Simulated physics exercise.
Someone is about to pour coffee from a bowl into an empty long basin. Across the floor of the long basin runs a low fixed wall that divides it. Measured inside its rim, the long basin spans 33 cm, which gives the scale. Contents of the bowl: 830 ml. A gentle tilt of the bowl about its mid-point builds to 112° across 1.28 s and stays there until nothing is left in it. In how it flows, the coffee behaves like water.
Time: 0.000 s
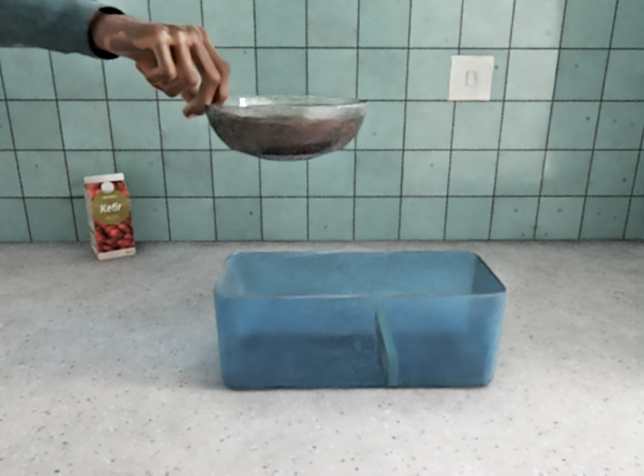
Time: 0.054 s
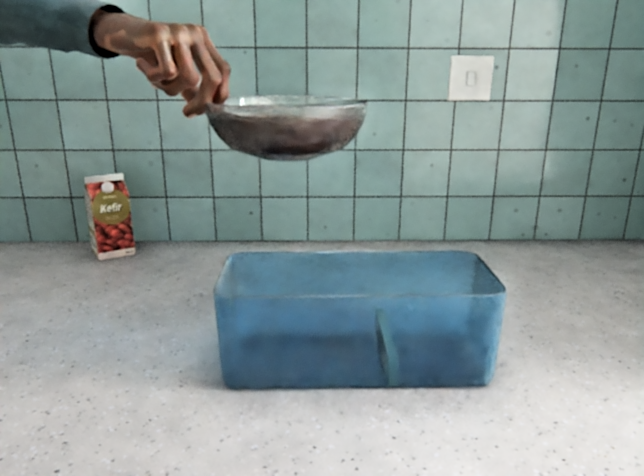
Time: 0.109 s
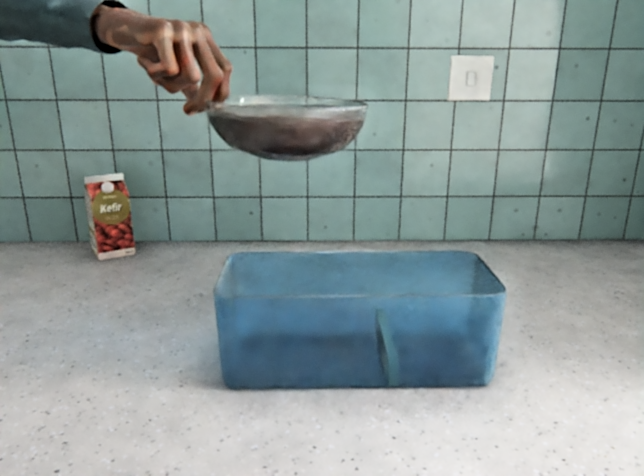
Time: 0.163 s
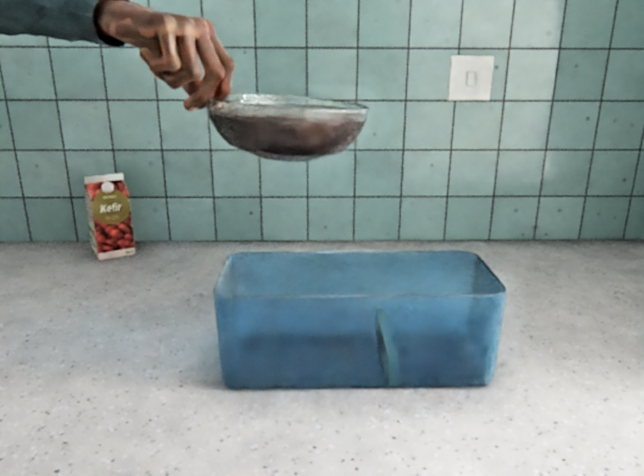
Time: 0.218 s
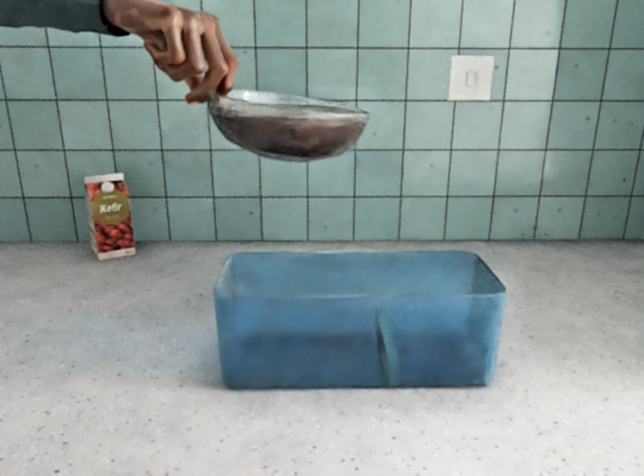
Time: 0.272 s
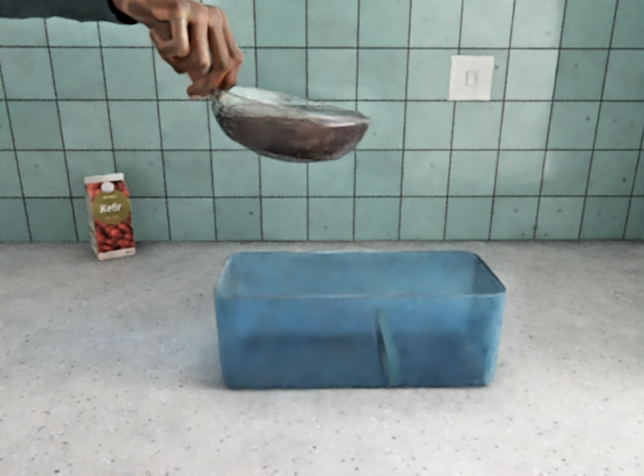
A hand held a clear bowl of dark liquid above an empty blue basin on a speckled counter, kept it level at first, then slowly tilted it a little to the right.
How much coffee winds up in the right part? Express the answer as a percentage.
About 64 per cent.
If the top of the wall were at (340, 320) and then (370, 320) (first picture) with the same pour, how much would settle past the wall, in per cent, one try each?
It comes to 90 per cent, and then 85 per cent.
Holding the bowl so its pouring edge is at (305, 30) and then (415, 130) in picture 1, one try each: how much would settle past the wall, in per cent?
Some 45 and 60 per cent, in that order.
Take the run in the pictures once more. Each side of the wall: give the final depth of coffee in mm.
10 mm left, 34 mm right.
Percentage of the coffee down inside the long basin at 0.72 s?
Near 32 in a hundred.
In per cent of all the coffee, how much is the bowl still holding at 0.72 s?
At that time about 20 in a hundred parts are still held.
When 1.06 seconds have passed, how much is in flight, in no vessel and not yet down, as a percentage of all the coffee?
Near 2 percent.
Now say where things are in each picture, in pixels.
In the first picture, tilt 0°; pouring edge (366, 104); surface from (211, 110) to (362, 111); the long basin's rim runs from (222, 274) to (491, 272); the wall's top is at (386, 331).
In the second picture, tilt 0°; pouring edge (366, 104); surface from (211, 110) to (362, 110).
In the third picture, tilt 2°; pouring edge (366, 106); surface from (213, 109) to (363, 112).
In the fourth picture, tilt 4°; pouring edge (367, 110); surface from (213, 107) to (364, 114).
In the fifth picture, tilt 8°; pouring edge (368, 115); surface from (215, 108) to (365, 114).
In the sixth picture, tilt 12°; pouring edge (368, 121); surface from (217, 108) to (367, 117); 1 per cent is over the edge.
By 0.72 s the tilt is 67° and 21 per cent is still to pour, 2 is left of the wall and 31 right of it.
By 1.06 s the tilt is 104° and 0 per cent is still to pour, 24 is left of the wall and 70 right of it.
By 1.40 s the tilt is 112° and 0 per cent is still to pour, 31 is left of the wall and 65 right of it.
By 1.78 s the tilt is 112° and 0 per cent is still to pour, 31 is left of the wall and 65 right of it.
At rest 31 per cent lies left of the wall, 64 right of it and 4 outside.
